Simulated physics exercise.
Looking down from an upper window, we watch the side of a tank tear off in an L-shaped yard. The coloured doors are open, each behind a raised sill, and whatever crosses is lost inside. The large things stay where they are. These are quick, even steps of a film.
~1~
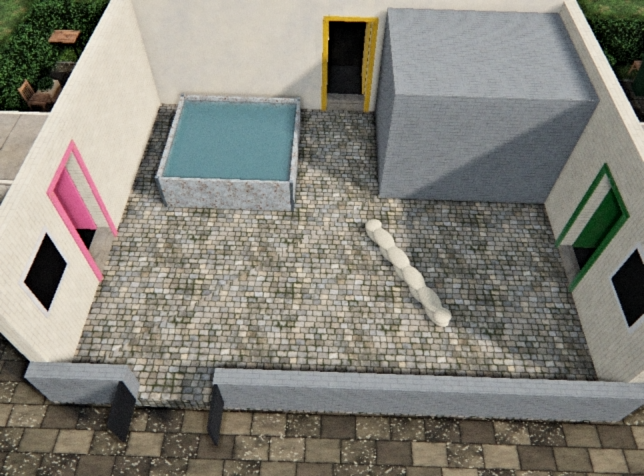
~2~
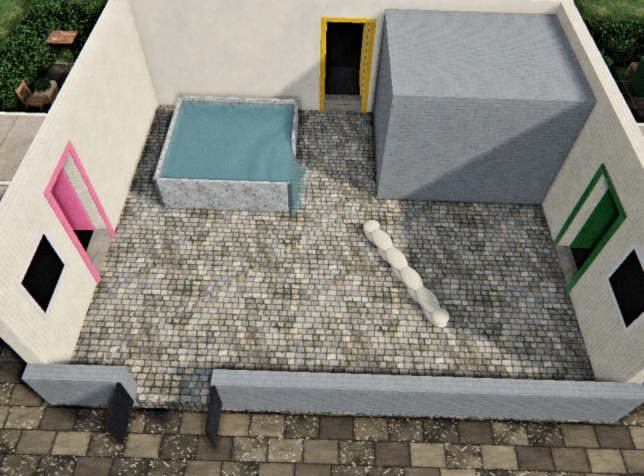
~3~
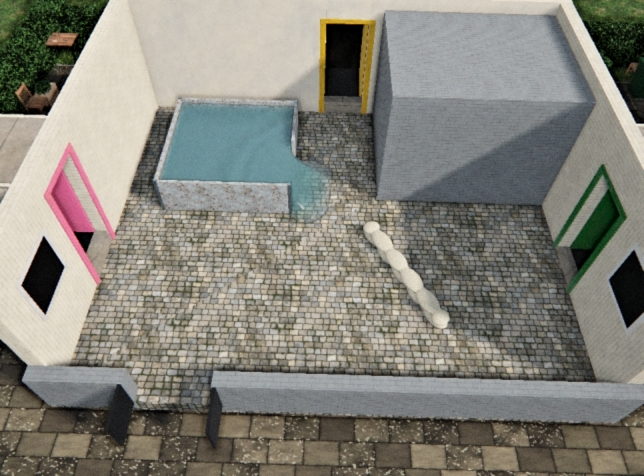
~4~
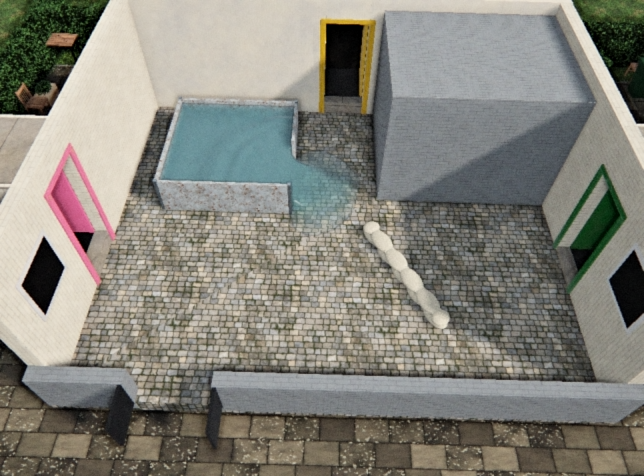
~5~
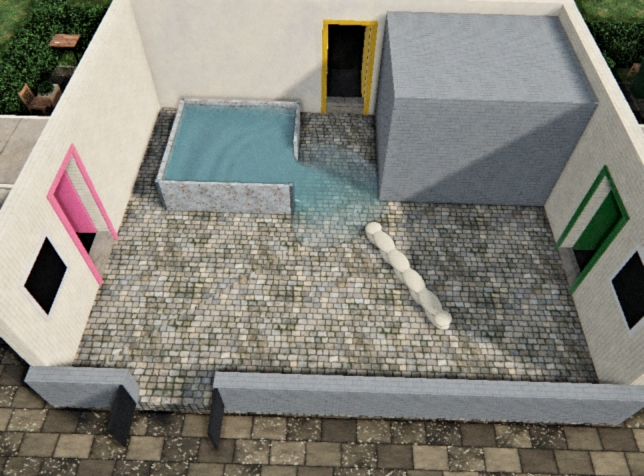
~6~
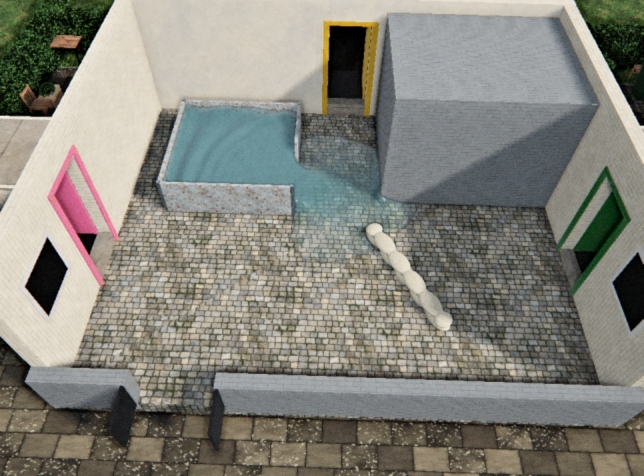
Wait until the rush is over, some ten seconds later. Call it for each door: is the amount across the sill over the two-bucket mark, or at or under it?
My call: The pink door at or under the mark, the green door over the mark, the yellow door at or under the mark.
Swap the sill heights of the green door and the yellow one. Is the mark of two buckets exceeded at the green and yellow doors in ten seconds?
With the sills exchanged, the green one falls below the cutoff while the yellow one beats the cutoff.
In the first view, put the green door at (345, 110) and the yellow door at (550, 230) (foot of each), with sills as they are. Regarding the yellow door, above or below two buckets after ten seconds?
Note - yellow door: Short of the mark.
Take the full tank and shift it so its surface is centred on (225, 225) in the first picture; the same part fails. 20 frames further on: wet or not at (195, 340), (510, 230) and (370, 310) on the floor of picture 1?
Bone-dry, soaked, soaked.
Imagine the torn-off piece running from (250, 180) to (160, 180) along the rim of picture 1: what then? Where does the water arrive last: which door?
Answer: The yellow-painted one.
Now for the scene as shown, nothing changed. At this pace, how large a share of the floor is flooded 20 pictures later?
I'd say close to 60 per cent.
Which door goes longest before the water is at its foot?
It's the one in pink.
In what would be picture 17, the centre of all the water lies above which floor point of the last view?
Near pixel (289, 183).
A moment on, water covers 20 % of the floor; the pink door not reached, the green door not reached, the yellow door not reached.
Next, water covers 45 % of the floor; the pink door not reached, the green door under two buckets in, the yellow door wet at the sill, nothing in.
Then, water covers 60 % of the floor; the pink door not reached, the green door over two buckets in, the yellow door under two buckets in.
Later, water covers 75 % of the floor; the pink door wet at the sill, nothing in, the green door over two buckets in, the yellow door under two buckets in.
In the end, water covers 95 % of the floor; the pink door wet at the sill, nothing in, the green door far over two buckets in, the yellow door under two buckets in.
